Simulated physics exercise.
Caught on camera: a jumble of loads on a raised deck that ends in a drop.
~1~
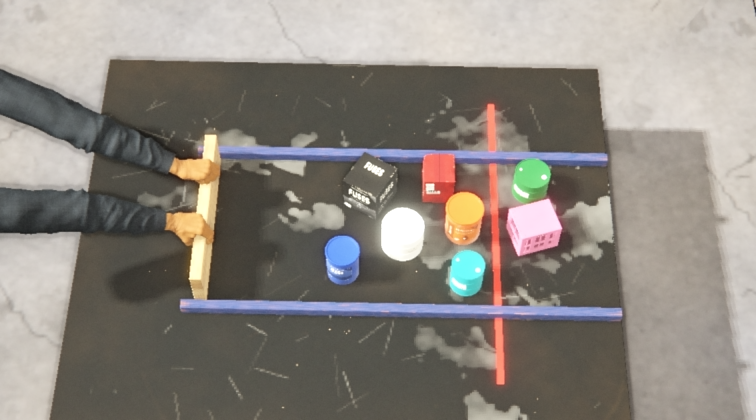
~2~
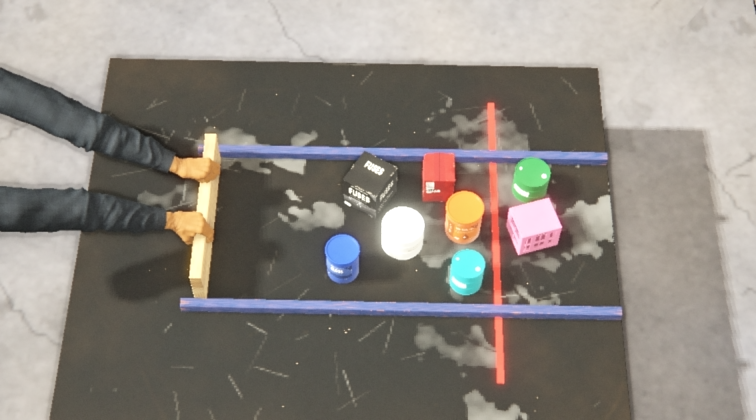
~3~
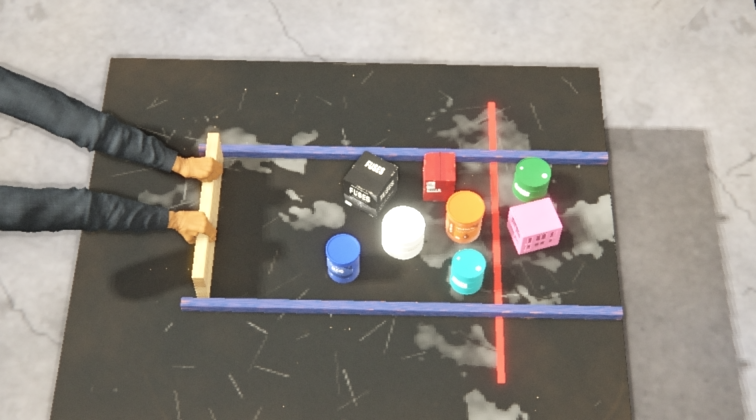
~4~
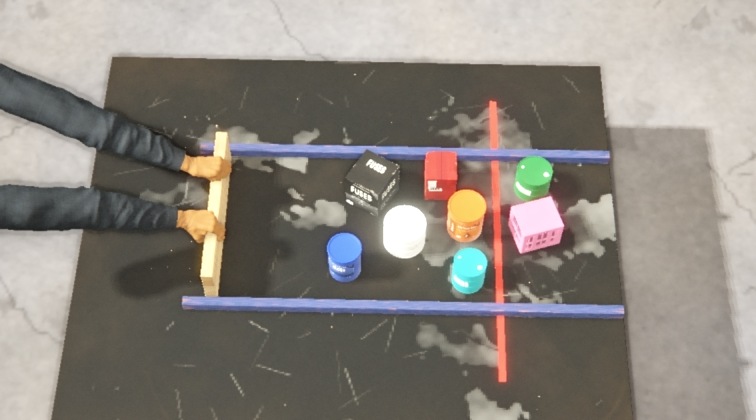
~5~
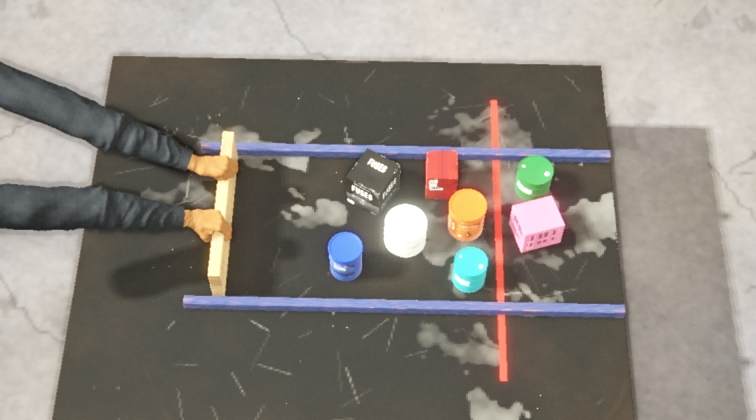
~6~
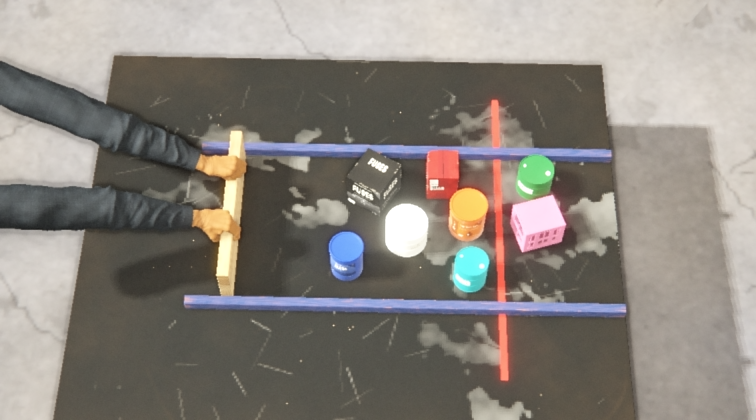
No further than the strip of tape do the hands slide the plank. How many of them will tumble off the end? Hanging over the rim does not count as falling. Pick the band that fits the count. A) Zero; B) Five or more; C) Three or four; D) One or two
A.
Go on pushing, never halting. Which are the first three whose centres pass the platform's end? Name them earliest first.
I'd say the green canister leads, followed by the pink crate, then the red box.
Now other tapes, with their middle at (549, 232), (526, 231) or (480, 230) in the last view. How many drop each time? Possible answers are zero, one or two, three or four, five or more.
Going through the places as listed, I'd say either one or two, then zero, then none at all.
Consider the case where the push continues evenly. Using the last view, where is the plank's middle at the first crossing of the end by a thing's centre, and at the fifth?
At (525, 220) for the first, at (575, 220) for the fifth.
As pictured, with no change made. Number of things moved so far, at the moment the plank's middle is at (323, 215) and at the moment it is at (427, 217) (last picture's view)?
First 0, then 6.
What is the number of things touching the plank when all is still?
Contact count: 3.
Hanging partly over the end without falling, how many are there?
The overhang total is 0.
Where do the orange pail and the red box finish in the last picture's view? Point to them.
The orange pail stops around (550, 209); the red box around (553, 175).
Early on, none off yet; green canister at rest near (535, 178); pink crate at rest near (538, 224); turquoise canister at rest near (471, 269).
A while later, none off yet; green canister at rest near (535, 178); pink crate travelled a little near (544, 224); turquoise canister travelled about its own width near (498, 272).
Finally, the number that fall off is zero.
